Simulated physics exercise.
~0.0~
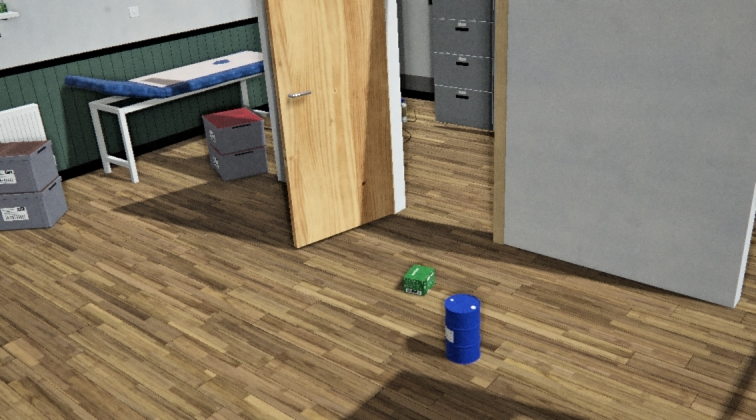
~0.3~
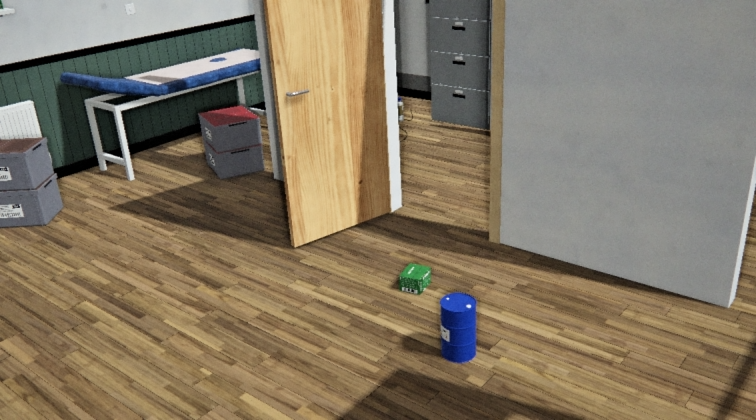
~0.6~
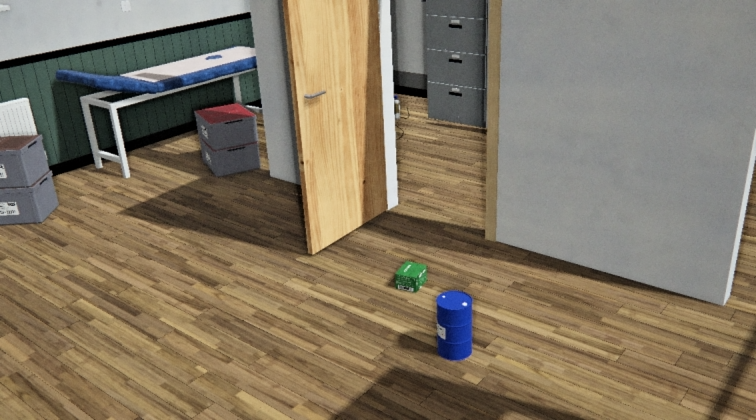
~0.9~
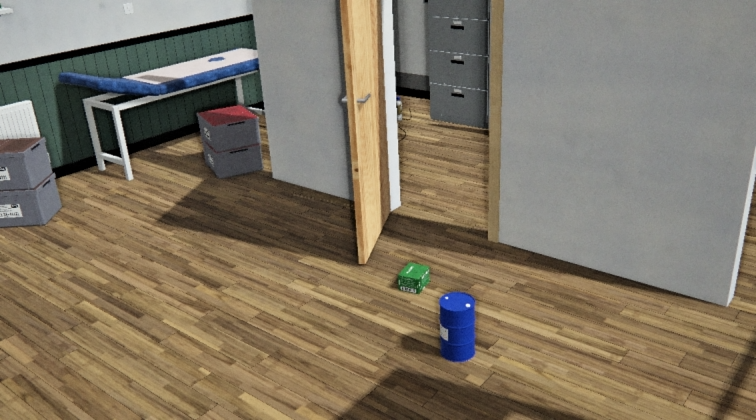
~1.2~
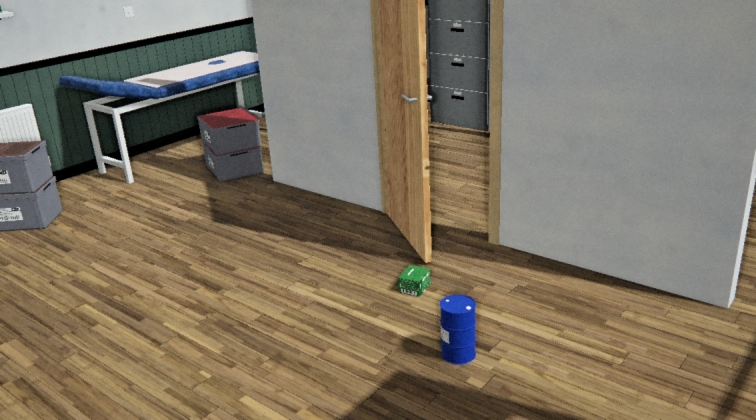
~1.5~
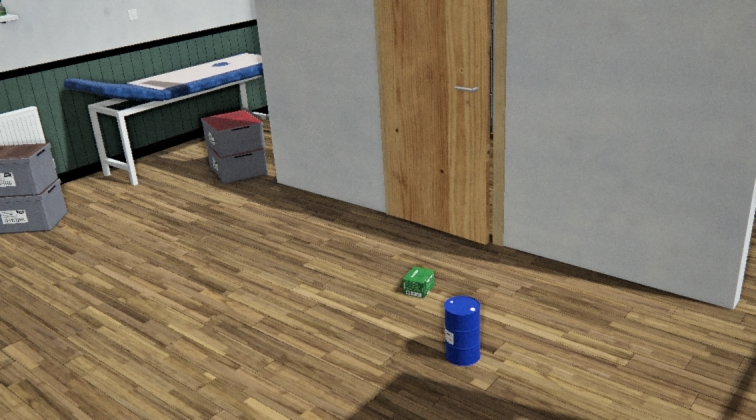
The clip opens on a wooden door standing wide open in a room with a plank floor, a small green box and a blue canister resting in front of the doorway. To the left are a padded table and stacked grey boxes, and grey drawers show through the opening. As the view sways slightly, the door begins to swing, with nobody in sight. It turns edge-on, then sweeps rightward across the opening, gradually hiding the drawers. It passes behind the box and canister, which stay put, and ends shut or very nearly so against its frame.
